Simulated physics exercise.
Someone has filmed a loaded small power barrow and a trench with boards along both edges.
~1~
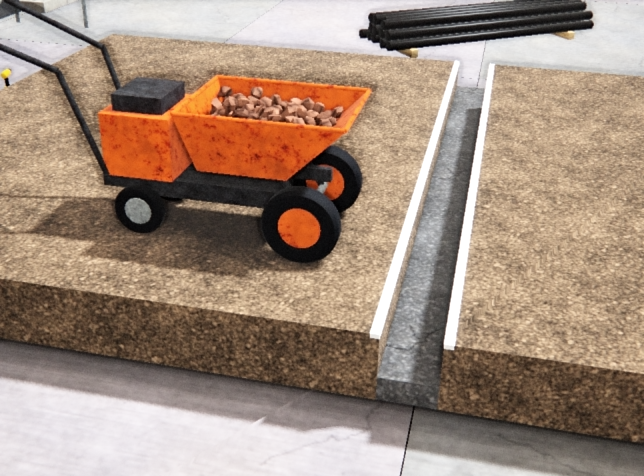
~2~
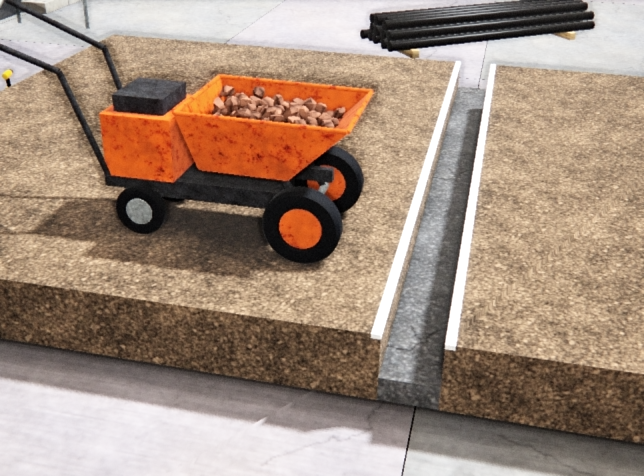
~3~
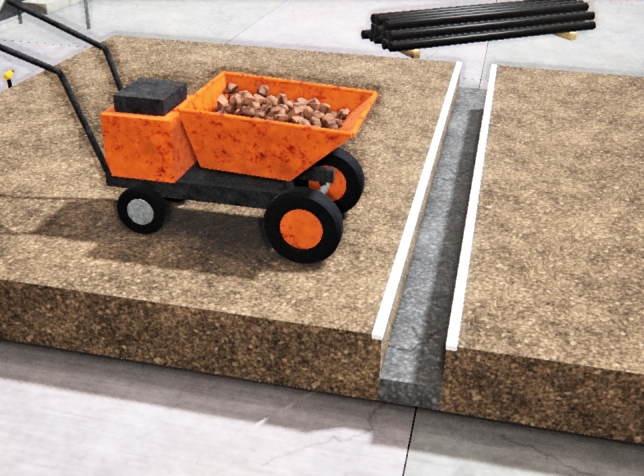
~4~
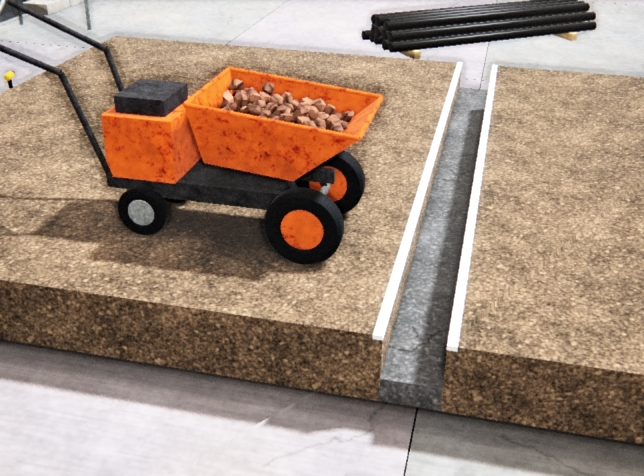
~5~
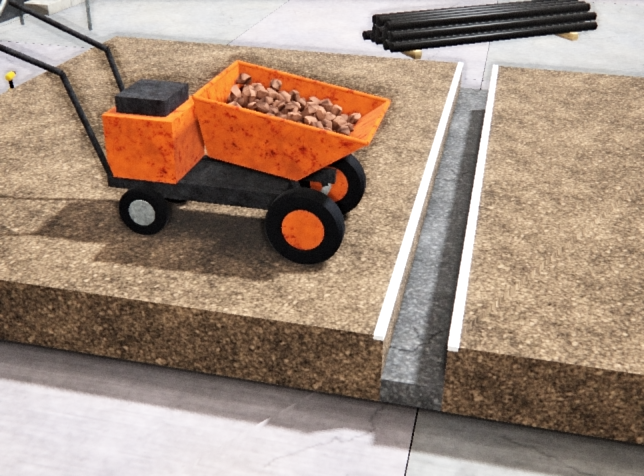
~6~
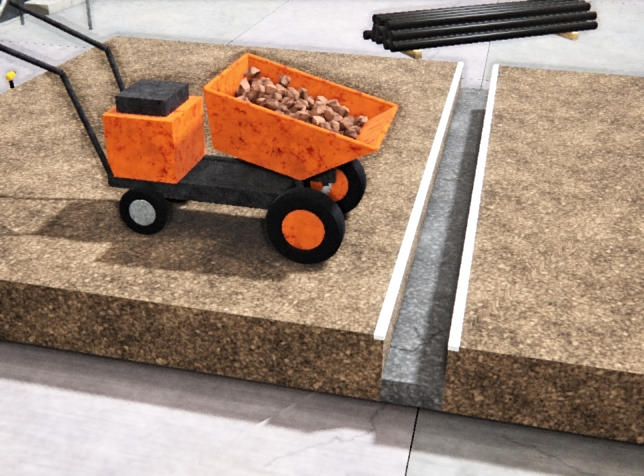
Orange power barrow standing beside a narrow board-edged trench, its skip of brown rubble staying level, then gradually tilting toward the right.
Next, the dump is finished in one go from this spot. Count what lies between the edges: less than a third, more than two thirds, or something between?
Between the edges lies over two thirds of the load.
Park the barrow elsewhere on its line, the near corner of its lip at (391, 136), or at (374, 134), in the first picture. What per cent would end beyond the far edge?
About 80 and 60 per cent.
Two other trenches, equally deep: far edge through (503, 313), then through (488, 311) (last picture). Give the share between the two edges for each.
About 100 and 100 per cent.
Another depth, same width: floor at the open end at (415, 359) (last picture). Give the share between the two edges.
Close to 60 per cent.
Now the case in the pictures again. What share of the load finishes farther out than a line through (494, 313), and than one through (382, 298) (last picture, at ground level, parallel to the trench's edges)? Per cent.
In turn 10 and 100 in a hundred.
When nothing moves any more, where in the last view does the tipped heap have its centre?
Roughly at (441, 271).
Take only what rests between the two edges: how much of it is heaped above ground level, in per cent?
Some 5 per cent.
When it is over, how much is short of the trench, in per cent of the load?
Roughly 0 in a hundred.
Soon after the last picture, skip tipped steeply; all in the skip.
A little later, skip tipped right over; most in the skip; a small part in or heaped over the trench; a stray few beyond it; a stray few falling.
Later still, skip tipped right over; a small part in the skip; most in or heaped over the trench; about a quarter beyond it.
At rest, skip tipped right over; most in or heaped over the trench; about a quarter beyond it.
